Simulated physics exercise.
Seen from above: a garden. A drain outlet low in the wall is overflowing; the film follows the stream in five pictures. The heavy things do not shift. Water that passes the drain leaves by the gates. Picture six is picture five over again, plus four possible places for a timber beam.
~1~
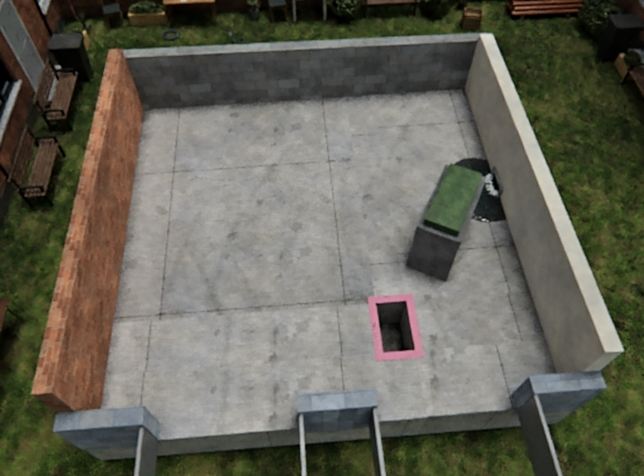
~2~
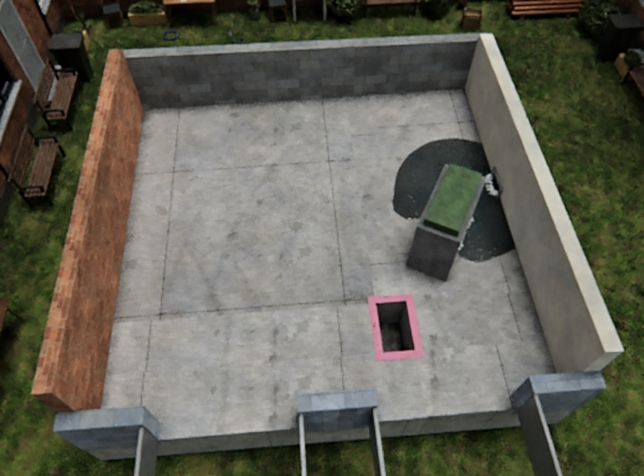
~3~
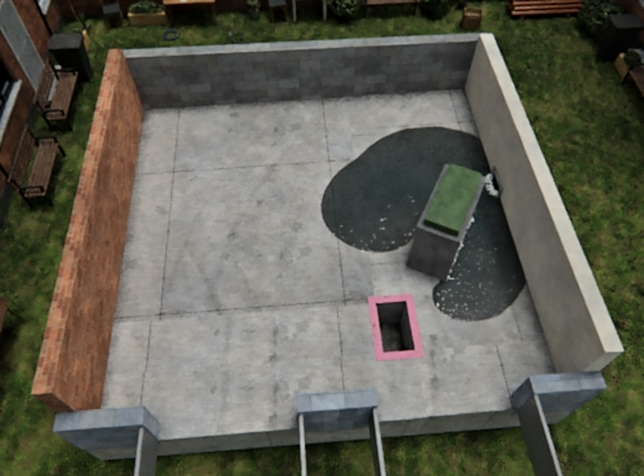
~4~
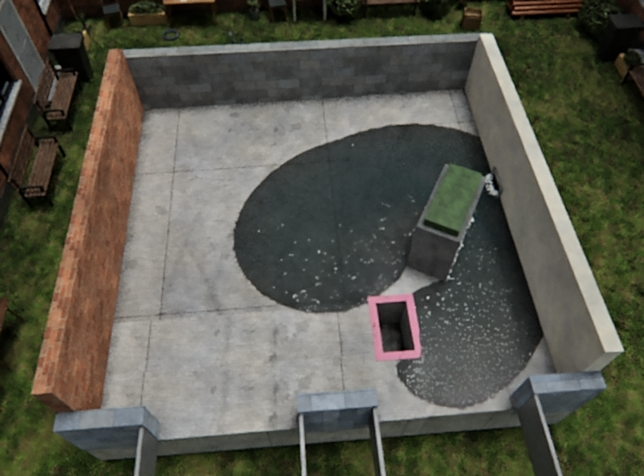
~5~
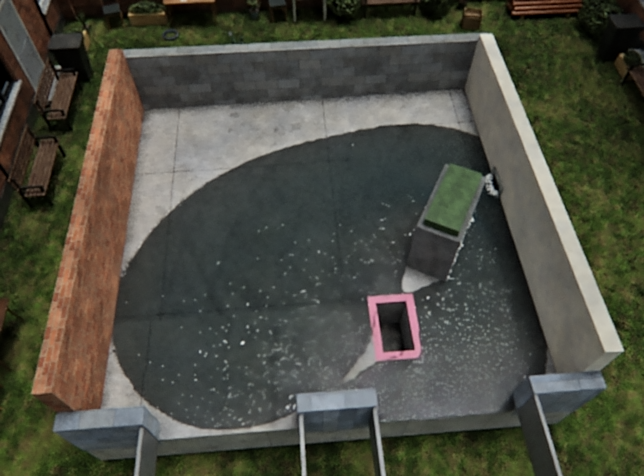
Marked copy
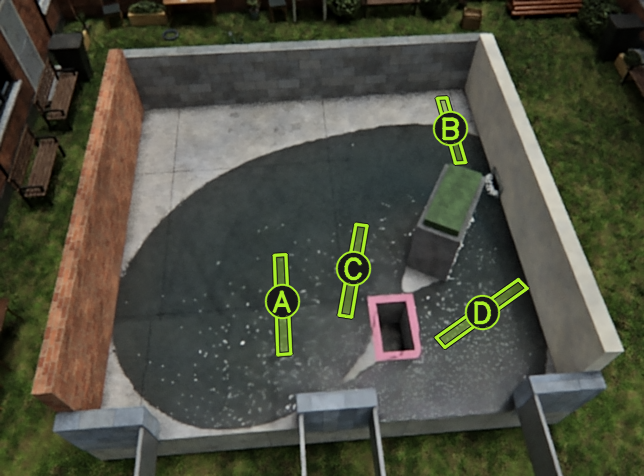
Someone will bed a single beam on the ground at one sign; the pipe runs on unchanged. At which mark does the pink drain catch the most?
D is best.
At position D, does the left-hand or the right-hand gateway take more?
The left gate.
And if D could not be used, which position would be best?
Here it is position C.
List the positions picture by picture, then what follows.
In the first frame, outfall at (497, 182); pink drain at (395, 326); open gate at (230, 417); open gate at (442, 400); 3 % of the ground under water, visible out to (482, 216); pink drain still dry.
In the second frame, 8 % of the ground under water, visible out to (403, 205); pink drain still dry.
In the third frame, 19 % of the ground under water, visible out to (327, 200); pink drain still dry.
In the fourth frame, 38 % of the ground under water, visible out to (238, 231); pink drain taking water.
In the fifth frame, 64 % of the ground under water, visible out to (125, 354); pink drain taking water.
In lime, A from (284, 354) to (280, 254); B from (460, 162) to (442, 98); C from (345, 316) to (361, 225); D from (440, 342) to (522, 283).
For position A, about 7 % of the stream goes into the pink drain, about 93 % out by the gates.
For position B, about 7 % of the stream goes into the pink drain, about 93 % out by the gates.
For position C, about 12 % of the stream goes into the pink drain, about 88 % out by the gates.
For position D, about 26 % of the stream goes into the pink drain, about 74 % out by the gates.
